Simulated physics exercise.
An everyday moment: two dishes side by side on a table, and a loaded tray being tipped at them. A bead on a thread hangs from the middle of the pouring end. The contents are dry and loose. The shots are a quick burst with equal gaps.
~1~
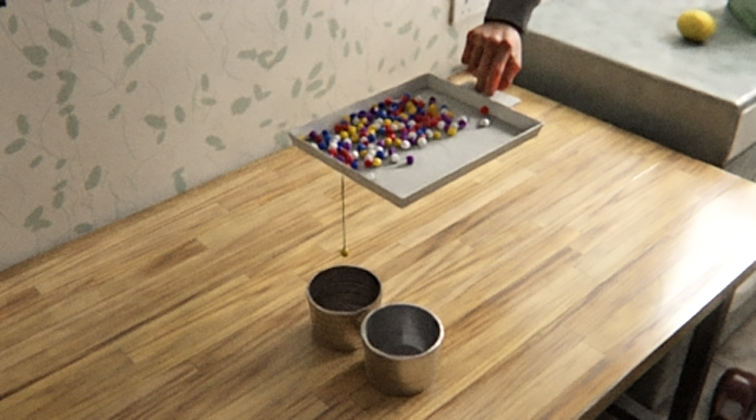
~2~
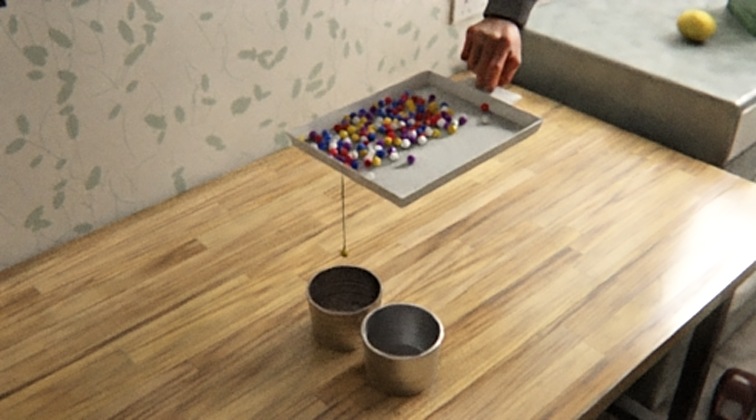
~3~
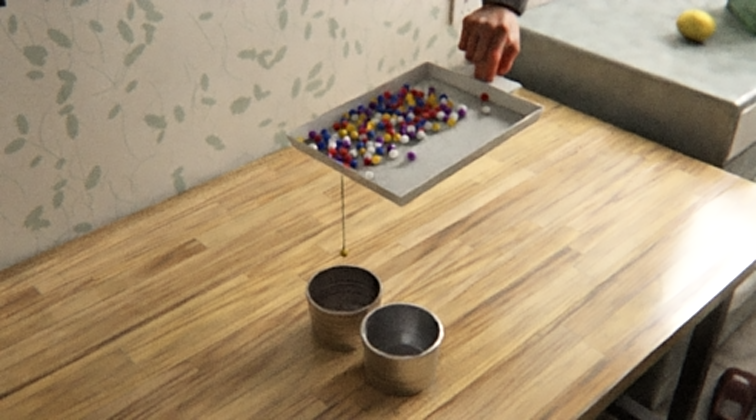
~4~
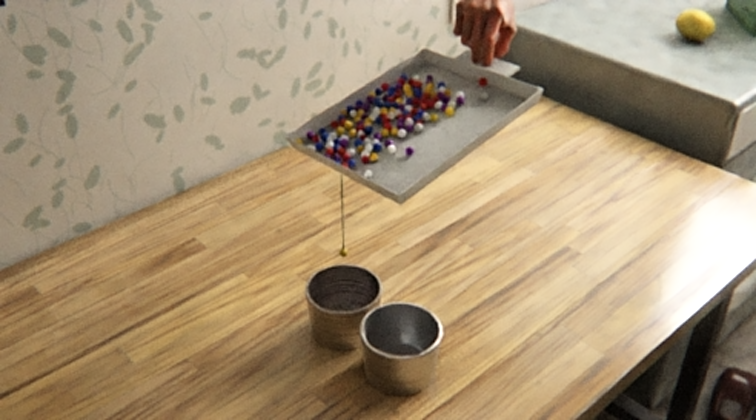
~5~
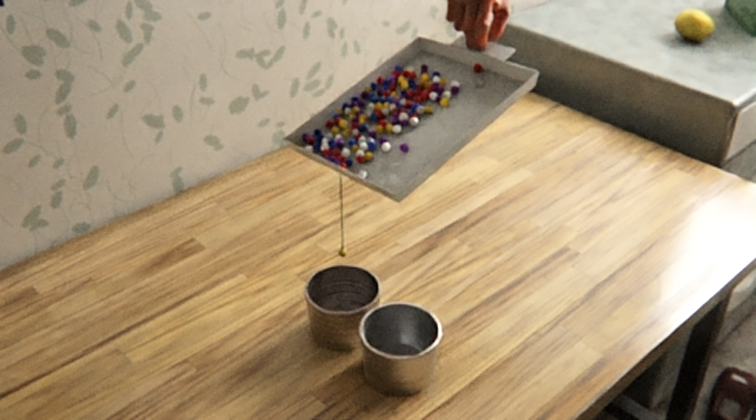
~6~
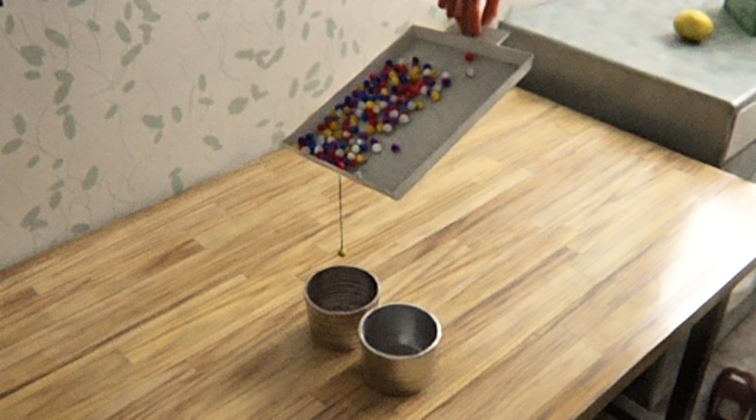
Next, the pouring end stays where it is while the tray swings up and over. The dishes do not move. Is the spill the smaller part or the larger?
Together they catch only the smaller part.
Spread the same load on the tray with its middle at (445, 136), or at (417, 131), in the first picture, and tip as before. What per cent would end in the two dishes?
Roughly 0 per cent, and 0 per cent.
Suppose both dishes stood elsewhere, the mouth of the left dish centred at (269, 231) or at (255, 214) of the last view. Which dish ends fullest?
The first try: The left dish. The second: The right dish.
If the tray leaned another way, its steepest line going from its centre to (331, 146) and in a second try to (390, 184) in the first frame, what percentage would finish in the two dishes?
About 0 and 70 per cent.
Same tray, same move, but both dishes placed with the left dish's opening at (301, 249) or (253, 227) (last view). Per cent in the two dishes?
Roughly 60 per cent, and 90 per cent.
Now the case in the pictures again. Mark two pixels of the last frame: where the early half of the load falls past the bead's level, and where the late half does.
At about (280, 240), then at (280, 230).
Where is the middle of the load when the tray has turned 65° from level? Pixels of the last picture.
Close to (308, 152).
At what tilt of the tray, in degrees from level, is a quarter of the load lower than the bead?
Near 80 degrees.
Soon after the last picture, tray tipped steeply; most on the tray; a small part outside both; about a quarter in the air.
A little later, tray tipped past a quarter turn; a stray few on the tray; a stray few in the left dish; most outside both; a small part in the air.
Later still, tray tipped past a quarter turn; a stray few in the left dish; nearly all outside both.
By the end, tray tipped past a quarter turn; none in the right dish; a stray few in the left dish; nearly all outside both.
